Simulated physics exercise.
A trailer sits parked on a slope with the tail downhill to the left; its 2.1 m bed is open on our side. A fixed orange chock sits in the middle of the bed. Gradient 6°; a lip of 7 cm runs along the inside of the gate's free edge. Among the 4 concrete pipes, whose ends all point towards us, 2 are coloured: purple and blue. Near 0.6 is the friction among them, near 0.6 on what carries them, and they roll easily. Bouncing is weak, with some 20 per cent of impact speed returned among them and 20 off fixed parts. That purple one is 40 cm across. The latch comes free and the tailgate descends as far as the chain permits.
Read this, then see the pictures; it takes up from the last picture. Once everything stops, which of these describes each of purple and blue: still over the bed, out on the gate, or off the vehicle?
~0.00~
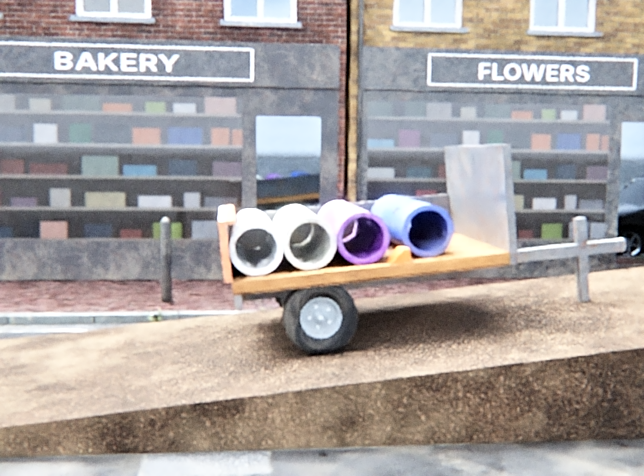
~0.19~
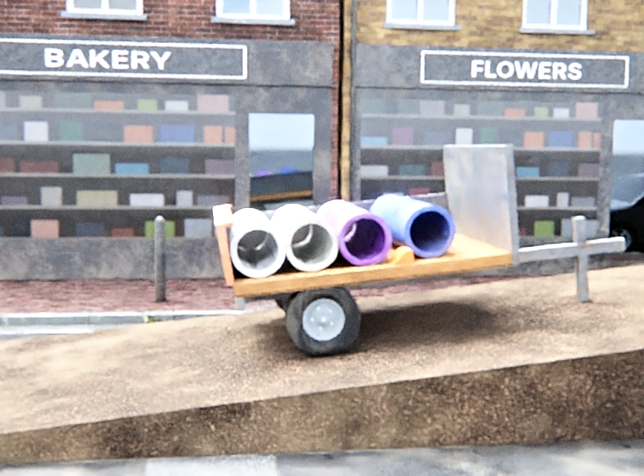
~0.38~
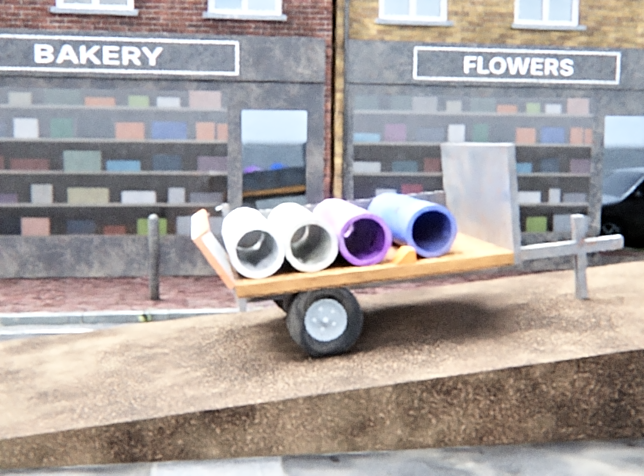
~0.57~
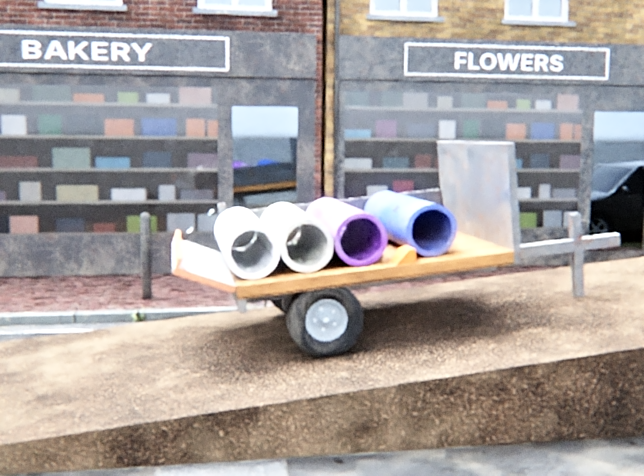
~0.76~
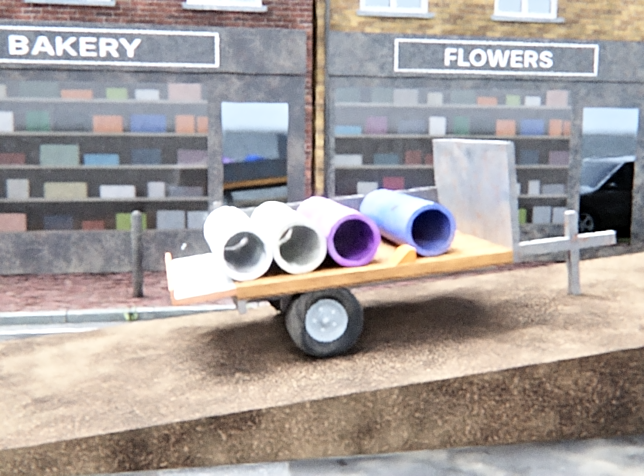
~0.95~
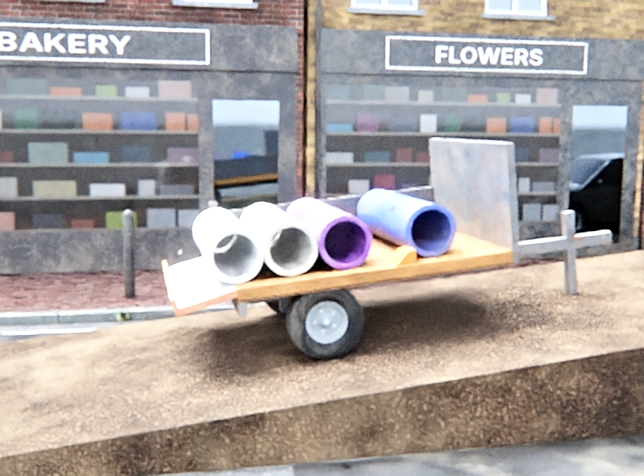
Once it all stops: Purple - off the vehicle, blue - still over the bed.
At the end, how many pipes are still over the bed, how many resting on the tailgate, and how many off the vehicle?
The numbers run 1, 0, 3 in that sequence.
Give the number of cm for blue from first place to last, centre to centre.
Blue shifts something like 0.
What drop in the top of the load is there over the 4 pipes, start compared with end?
About 0 cm.
Then, 1.4 s in, purple is on the bed, 60 cm short of the hinge, rolling left; blue is on the bed, 150 cm short of the hinge; 0 of 4 are out.
Then, 1.9 s in, purple is on the bed, 25 cm short of the hinge, rolling left; still the same for blue; 1 of 4 is out.
Then, 2.4 s in, purple is on the gate, 20 cm past the hinge, rolling left; still the same for blue; 2 of 4 are out.
Then, 3.0 s in, purple is dropping off the gate; still the same for blue; 3 of 4 are out.
In the end (10.9 s), purple is out on the ground; blue is on the bed, 150 cm short of the hinge; 3 of 4 are out.
